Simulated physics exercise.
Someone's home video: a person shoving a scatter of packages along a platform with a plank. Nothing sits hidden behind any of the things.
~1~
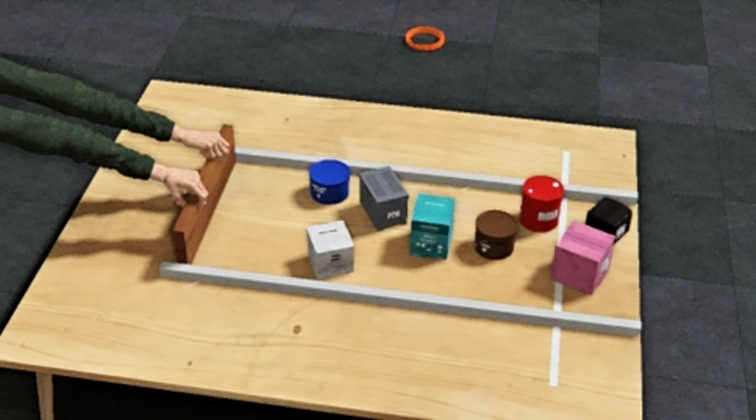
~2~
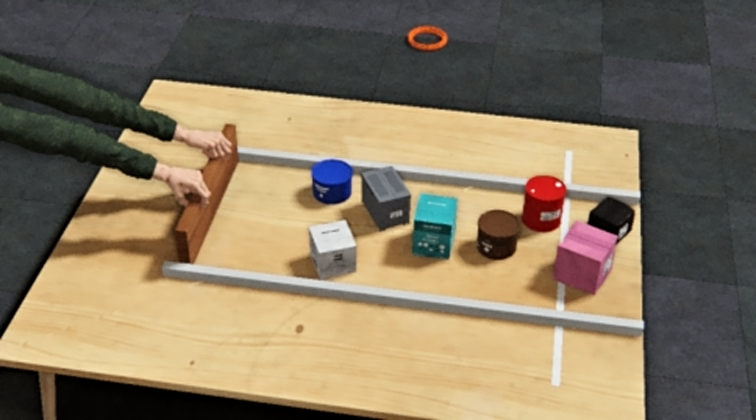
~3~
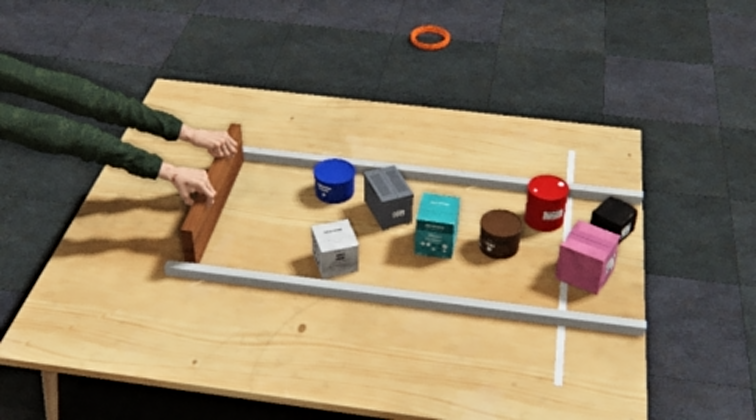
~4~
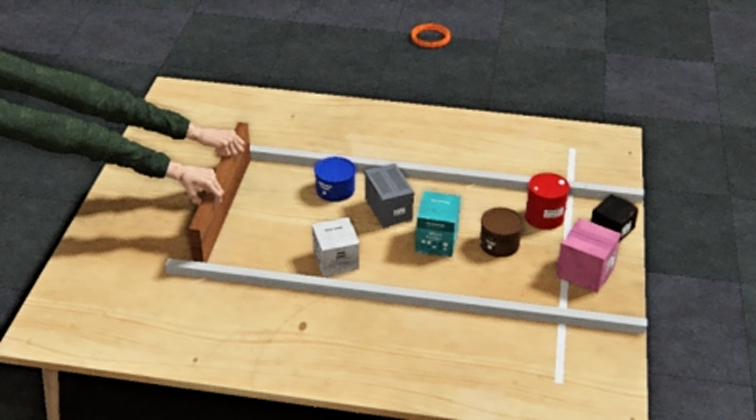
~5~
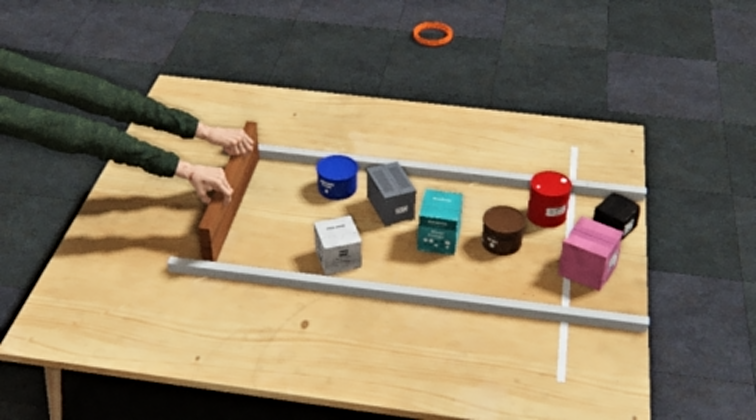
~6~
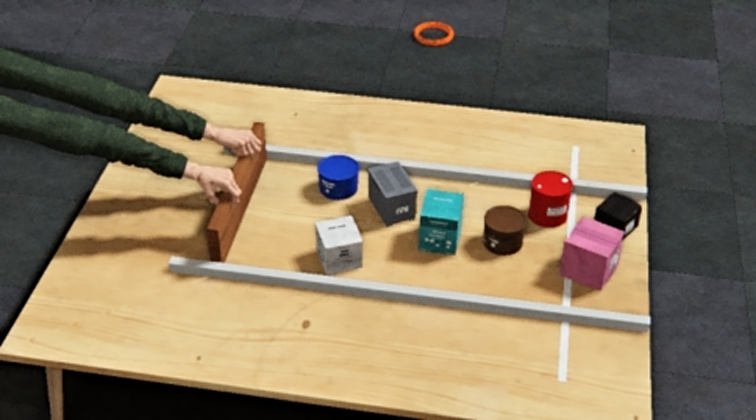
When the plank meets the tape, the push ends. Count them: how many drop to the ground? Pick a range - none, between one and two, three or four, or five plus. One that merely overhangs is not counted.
Range: Between one and two.
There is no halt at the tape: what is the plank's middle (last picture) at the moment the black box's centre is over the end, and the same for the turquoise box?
First near (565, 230), second near (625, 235).
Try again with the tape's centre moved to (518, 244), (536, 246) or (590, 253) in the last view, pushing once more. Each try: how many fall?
So, reaching the ground: 0, then 0, then 4.
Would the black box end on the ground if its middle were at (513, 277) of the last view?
Started there, the object is not lost.
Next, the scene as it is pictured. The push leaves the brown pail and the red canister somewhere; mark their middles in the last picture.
One ends up near (631, 246) and the other near (637, 197).
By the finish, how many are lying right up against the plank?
That makes 4.
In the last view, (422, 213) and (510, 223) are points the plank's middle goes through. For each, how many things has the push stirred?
By then 4, and 7.
Early on, none off yet; black box at rest near (618, 217); pink parcel at rest near (592, 253); red canister at rest near (550, 199).
A while later, none off yet; black box at rest near (618, 217); pink parcel travelled a little near (605, 258); red canister travelled about its own width near (579, 199).
Finally, the number that fall off is one or two; lost, black box.
